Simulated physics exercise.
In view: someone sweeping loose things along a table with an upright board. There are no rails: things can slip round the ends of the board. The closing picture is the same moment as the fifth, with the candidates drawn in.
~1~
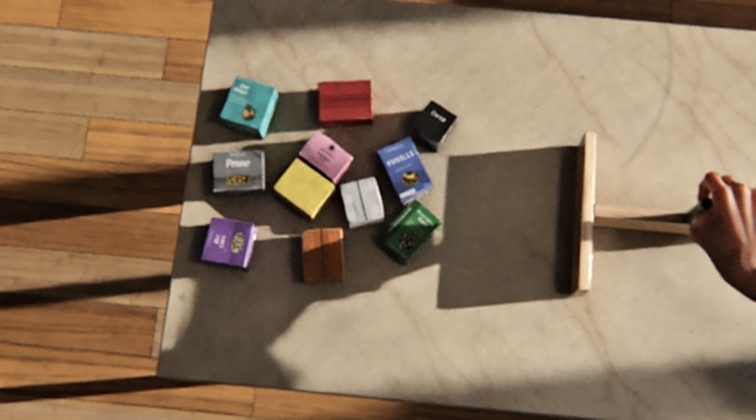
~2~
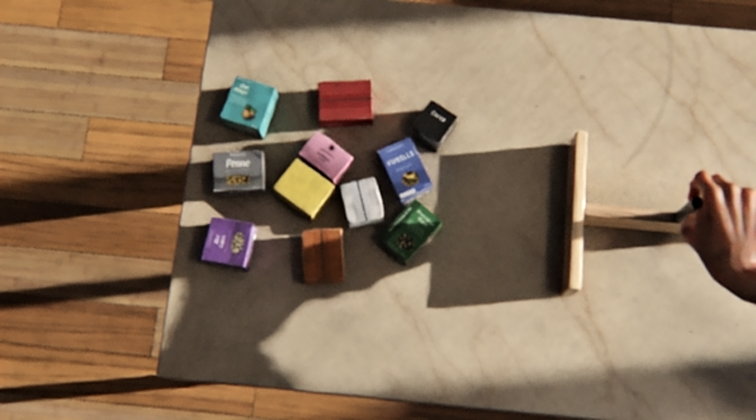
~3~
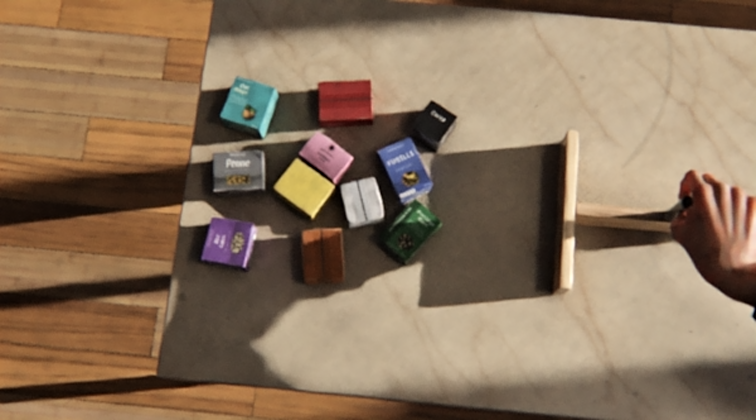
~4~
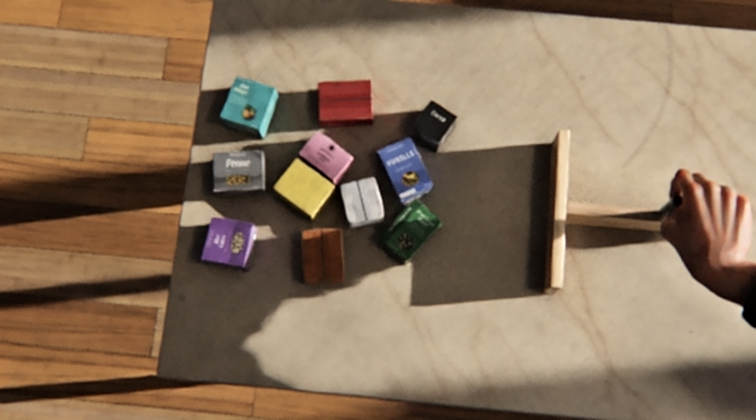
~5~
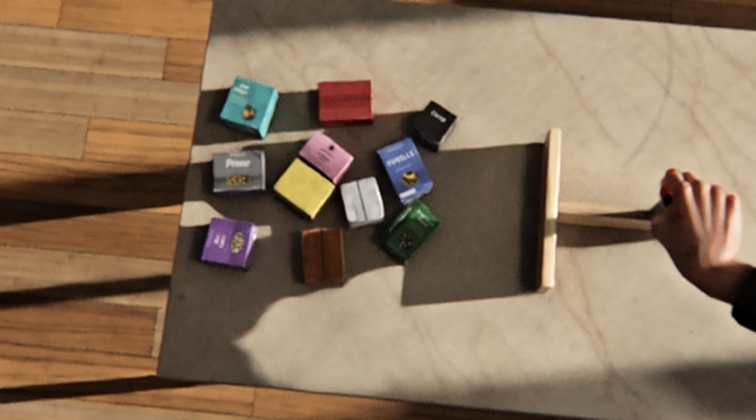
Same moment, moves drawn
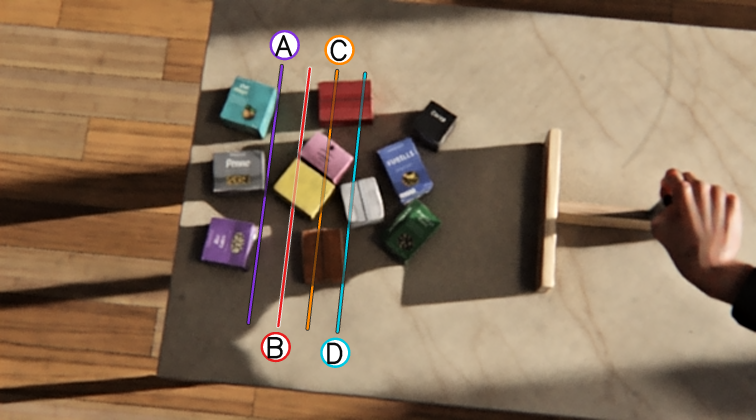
A hand slides an upright wooden board slightly left across the table toward small colourful boxes.
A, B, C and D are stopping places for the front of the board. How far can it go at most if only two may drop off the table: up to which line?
It should halt at B.
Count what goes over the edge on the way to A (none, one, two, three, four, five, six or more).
By then, three.
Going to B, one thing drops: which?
It is the grey packet.
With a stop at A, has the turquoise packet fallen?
No.
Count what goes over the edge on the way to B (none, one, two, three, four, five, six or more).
One.
On the marked copy, A at (266, 190); B at (295, 193); C at (323, 195); D at (352, 198).
Taking B. A third of the way, board (458, 197); grey packet (240, 174); purple packet (230, 244).
Two thirds of the way, board (366, 189); grey packet (213, 173); yellow block (258, 193).
When it is over, board (297, 182); grey packet over the edge; yellow block (194, 195); one fallen.
As for the rest, A drops three; C is within the limit but short; D is within the limit but short.
